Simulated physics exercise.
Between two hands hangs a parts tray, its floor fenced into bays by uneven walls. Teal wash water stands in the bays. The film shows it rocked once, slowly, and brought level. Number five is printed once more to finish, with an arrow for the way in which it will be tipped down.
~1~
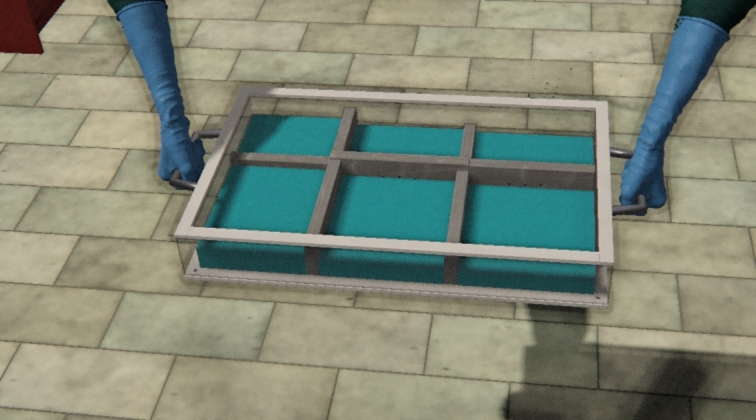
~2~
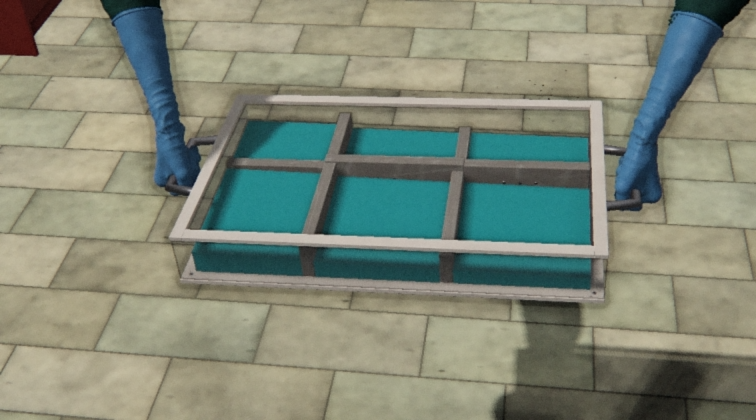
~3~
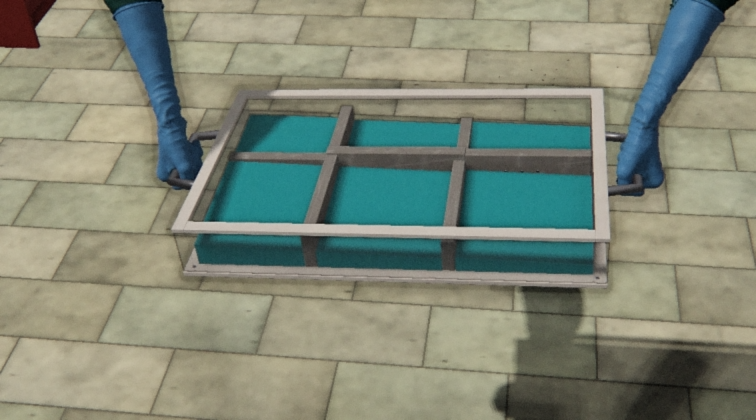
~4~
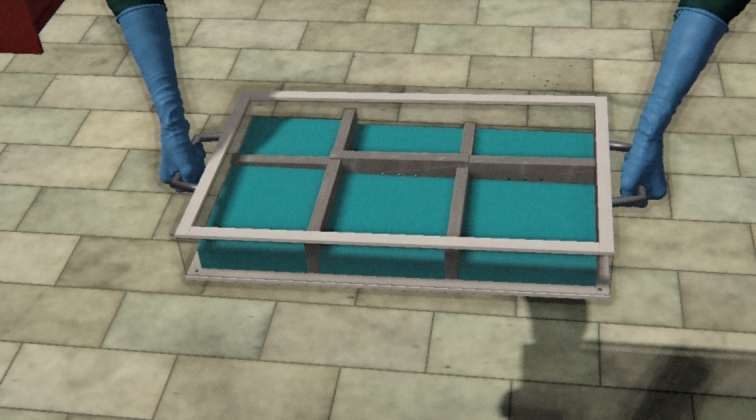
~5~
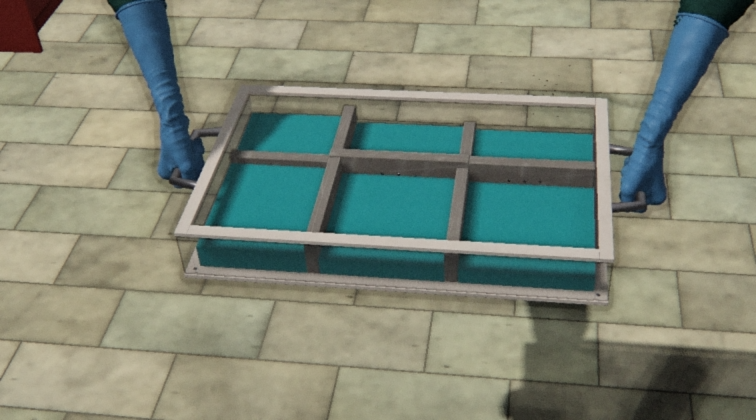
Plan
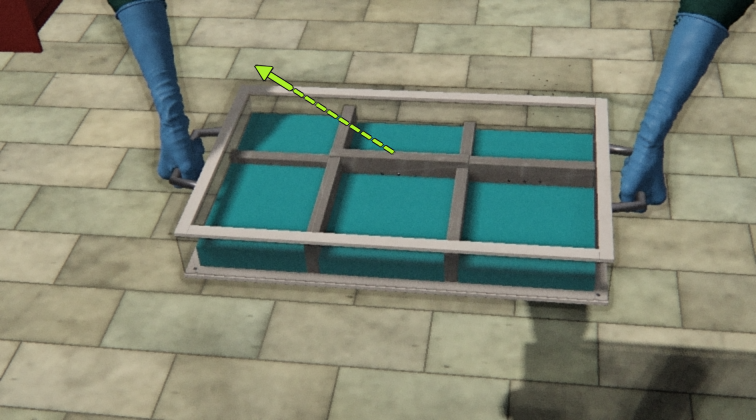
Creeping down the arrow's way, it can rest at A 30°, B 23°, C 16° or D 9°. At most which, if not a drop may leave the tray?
It is D.
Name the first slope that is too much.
C.
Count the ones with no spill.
One.
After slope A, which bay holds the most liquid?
The back left bay.
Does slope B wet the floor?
Yes, that goes wrong.
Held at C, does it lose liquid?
Yes.
The tray is level; deepest in the front left bay, at (270, 206), shallowest in the back right.
Tipped about 2° down to the back left; no wall is crossed.
Tipped about 4° down to the back left; no wall is crossed.
Tipped about 2° down to the back left; no wall is crossed.
The tray is level; deepest in the front left bay, at (269, 204), shallowest in the back right.
The arrow ends at (260, 69).
Choosing A, about 68 % goes over the rim.
Choosing B, about 43 % goes over the rim.
Choosing C, about 7 % goes over the rim.
Choosing D, nothing spills; the front left bay holds the most.
